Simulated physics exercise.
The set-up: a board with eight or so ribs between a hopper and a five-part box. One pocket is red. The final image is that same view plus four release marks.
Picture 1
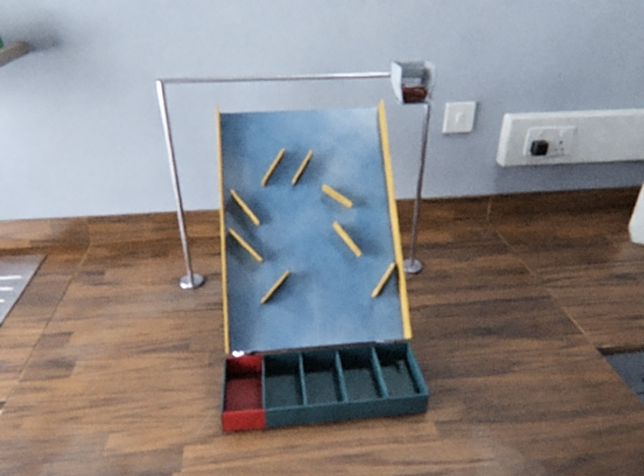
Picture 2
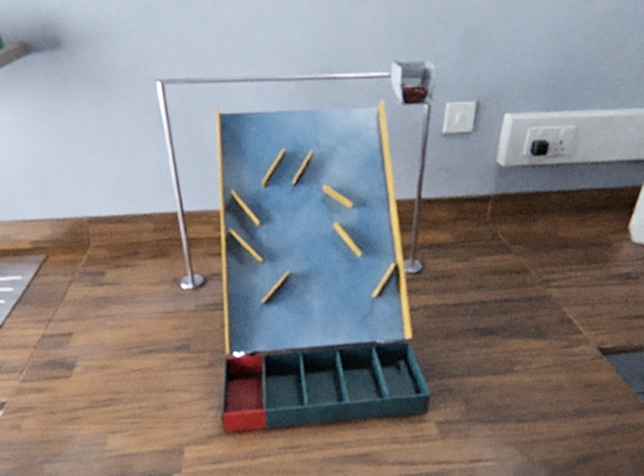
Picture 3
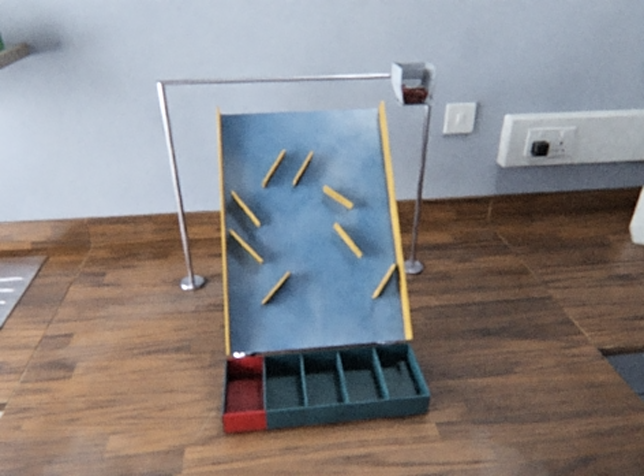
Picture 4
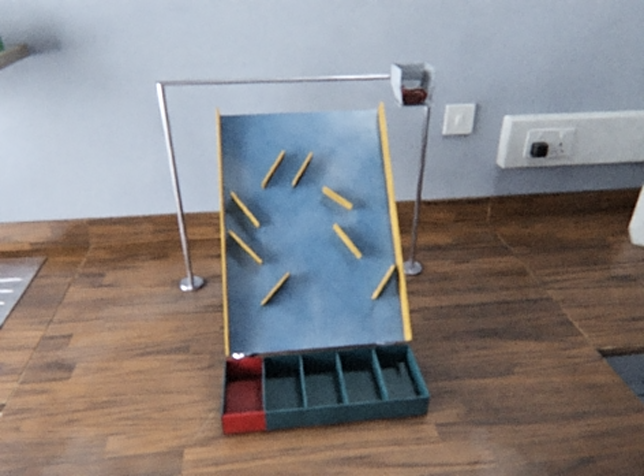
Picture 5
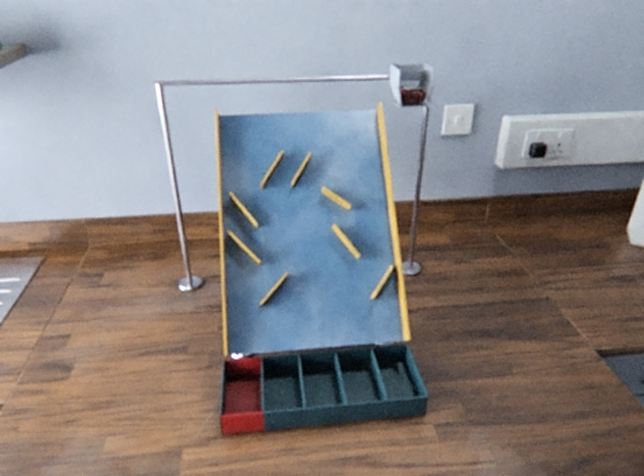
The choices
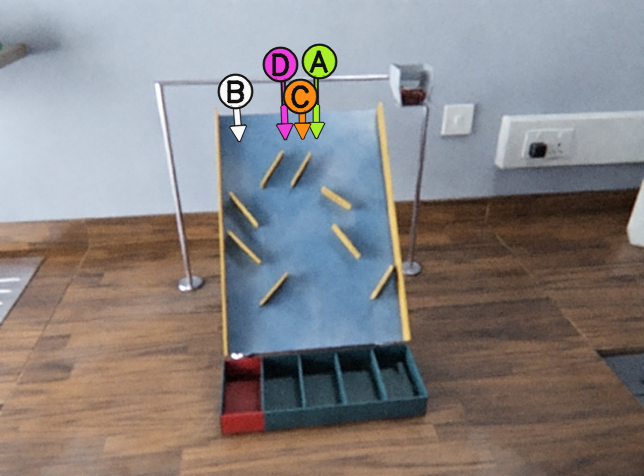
A tilted blue board with yellow edges and eight short yellow ribs stands on a brown wood-patterned surface against a pale grey-blue wall, seen from the front and slightly above. A metal rail behind it carries a small hopper with reddish-brown contents at upper right, while a five-part tray below has one red pocket at left and four dark green ones. Nothing moves except a very slight camera wobble.
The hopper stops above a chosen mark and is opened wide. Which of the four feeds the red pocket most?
Best: D.
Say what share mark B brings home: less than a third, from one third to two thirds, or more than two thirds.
It is from one third to two thirds.
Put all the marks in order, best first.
The order is D, C, B, A.
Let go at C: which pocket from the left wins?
The first.
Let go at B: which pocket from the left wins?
It is the first one.
On the marked copy, mark A meets the board at (316, 132); mark B meets the board at (238, 135); mark C meets the board at (302, 133); mark D meets the board at (285, 133).
With A, roughly a quarter in the red pocket, roughly two thirds in other pockets, about a tenth held on the board.
With B, roughly half in the red pocket, roughly a third in other pockets, about a tenth held on the board.
With C, roughly two thirds in the red pocket, roughly a third in other pockets.
With D, almost all in the red pocket, just a few in other pockets.
